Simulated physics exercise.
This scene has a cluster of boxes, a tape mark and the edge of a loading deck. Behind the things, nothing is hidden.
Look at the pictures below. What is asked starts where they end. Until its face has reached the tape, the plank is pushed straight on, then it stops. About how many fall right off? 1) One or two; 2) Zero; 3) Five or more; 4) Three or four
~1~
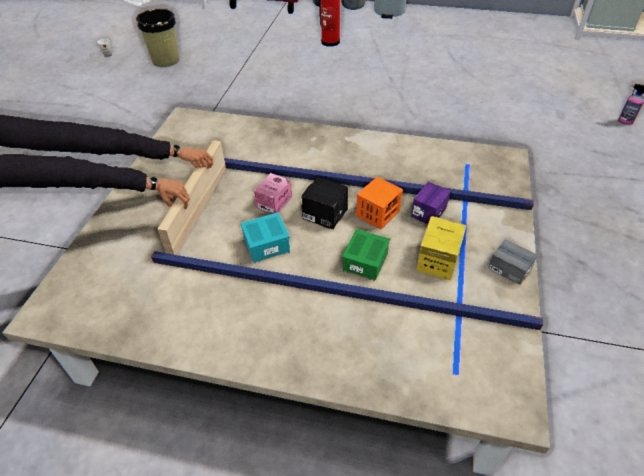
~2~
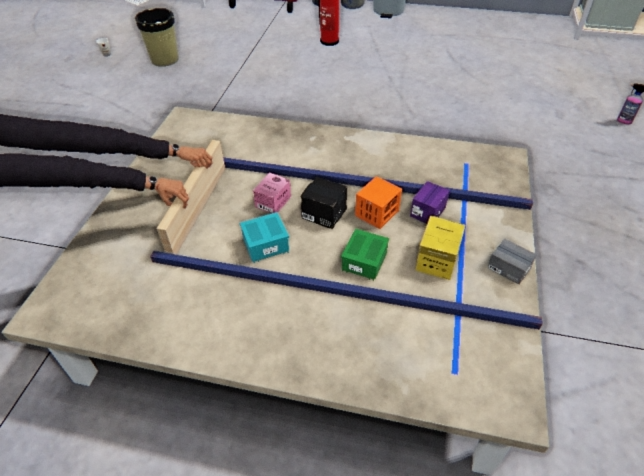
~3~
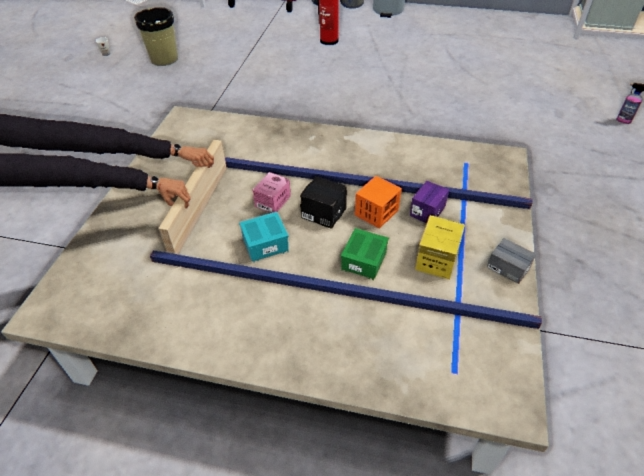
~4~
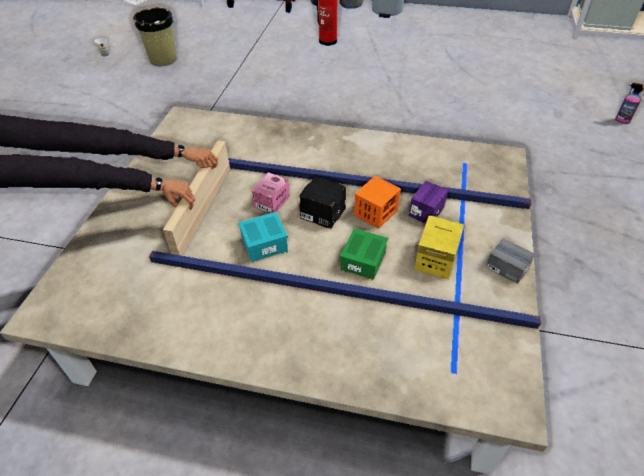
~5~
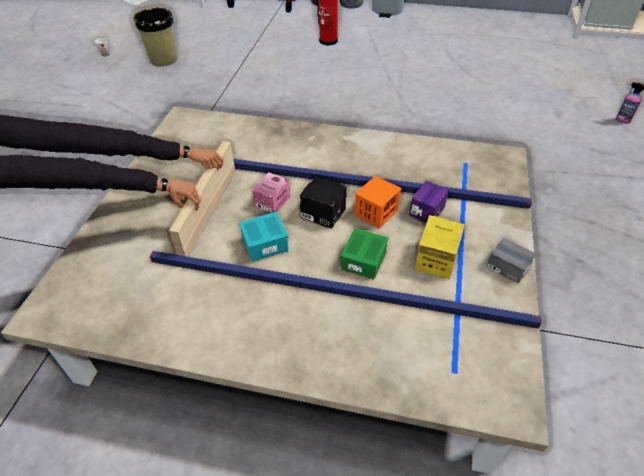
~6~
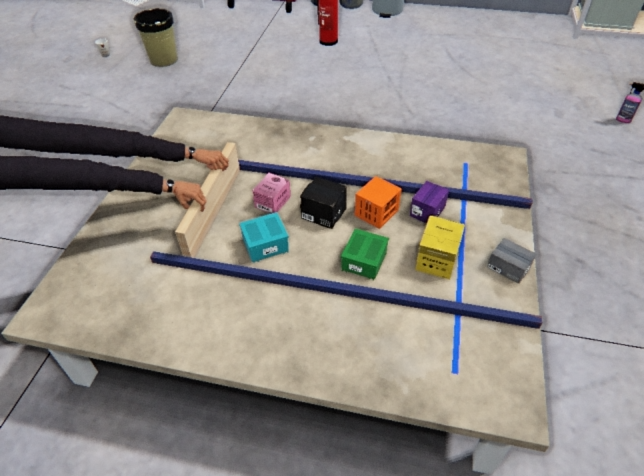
4, three or four.
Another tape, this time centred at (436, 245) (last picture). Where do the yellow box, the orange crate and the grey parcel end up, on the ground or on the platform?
Per object: Yellow box stays, orange crate stays, grey parcel goes.
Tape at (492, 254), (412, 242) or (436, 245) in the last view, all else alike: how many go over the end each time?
It would be 6, then 1, then 2.
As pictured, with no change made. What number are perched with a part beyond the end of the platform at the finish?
In total, 1 of them.
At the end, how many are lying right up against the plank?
The count in contact is 2.
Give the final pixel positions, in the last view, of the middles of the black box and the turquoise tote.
The black box at (512, 232), the turquoise tote at (483, 282).
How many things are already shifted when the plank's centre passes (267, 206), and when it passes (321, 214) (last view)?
Tally: 2; 6.
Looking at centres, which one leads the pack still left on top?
That would be the green tote.
Early on, none off yet; grey parcel at rest near (511, 260); yellow box at rest near (440, 247); purple parcel at rest near (429, 203).
A while later, none off yet; grey parcel at rest near (511, 260); yellow box moving near (442, 247); purple parcel travelled about its own width near (461, 205).
Further along, none off yet; grey parcel leaning a little near (549, 262); yellow box travelled about its own width near (506, 248); purple parcel travelled well along near (523, 212).
Finally, the number that fall off is three or four; lost, orange crate, purple parcel, yellow box and grey parcel.
